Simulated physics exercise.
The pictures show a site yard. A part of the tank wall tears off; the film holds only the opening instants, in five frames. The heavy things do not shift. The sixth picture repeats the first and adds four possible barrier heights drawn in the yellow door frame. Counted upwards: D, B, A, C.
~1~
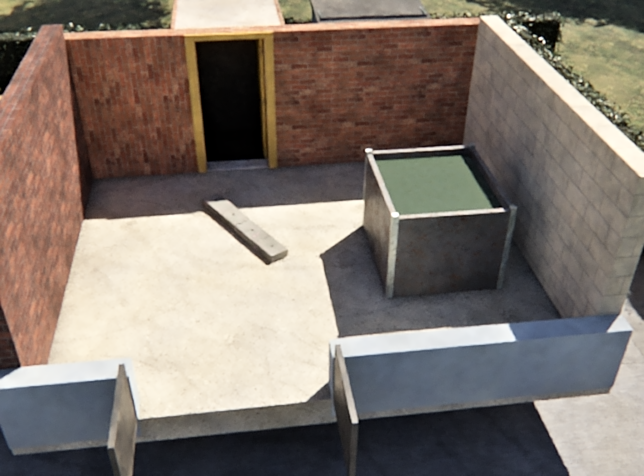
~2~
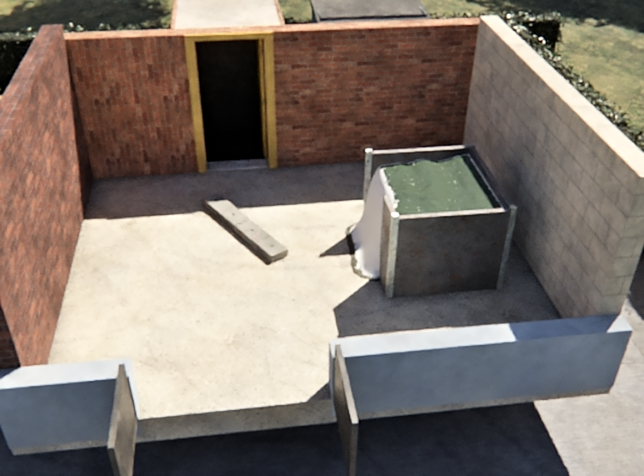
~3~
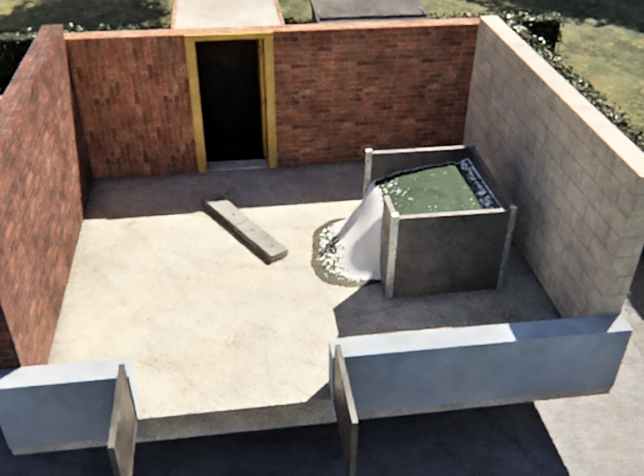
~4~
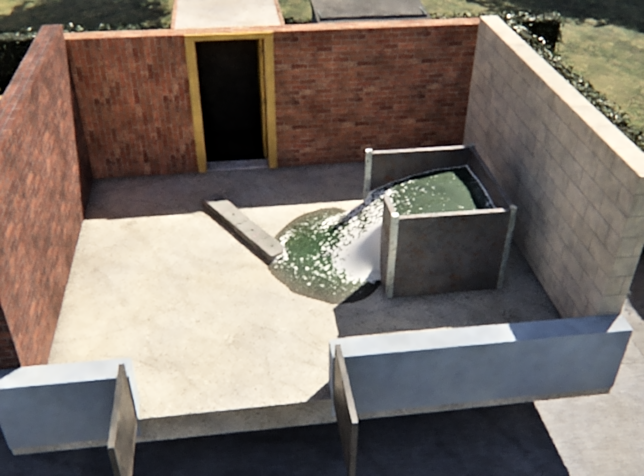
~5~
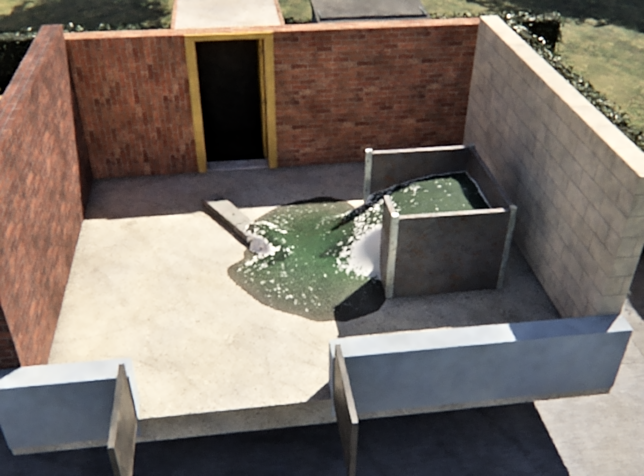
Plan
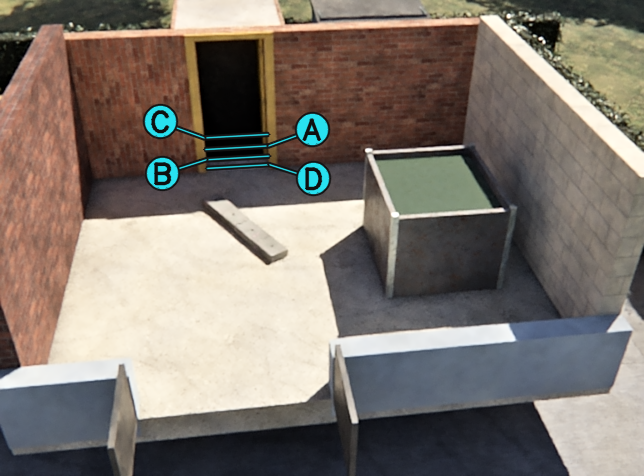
Green water poured out of the left side of a square tank in a walled yard, foamed white on the pale ground, and spread leftward in a widening puddle around the end of a plank.
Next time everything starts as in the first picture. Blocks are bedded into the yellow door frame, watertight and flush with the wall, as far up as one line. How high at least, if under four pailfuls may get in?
Take B.
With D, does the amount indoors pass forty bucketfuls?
No.
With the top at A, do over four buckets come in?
No, that is safe.
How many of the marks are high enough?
Three of the four.
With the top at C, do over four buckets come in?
No.
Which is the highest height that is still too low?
D.
On the marked copy, A at (237, 147); B at (237, 157); C at (236, 136); D at (238, 166); from the bottom up D, B, A, C.
With A, nothing gets over.
With B, a bucket or two gets in.
With C, nothing gets over.
With D, some 20 bucketfuls get in.
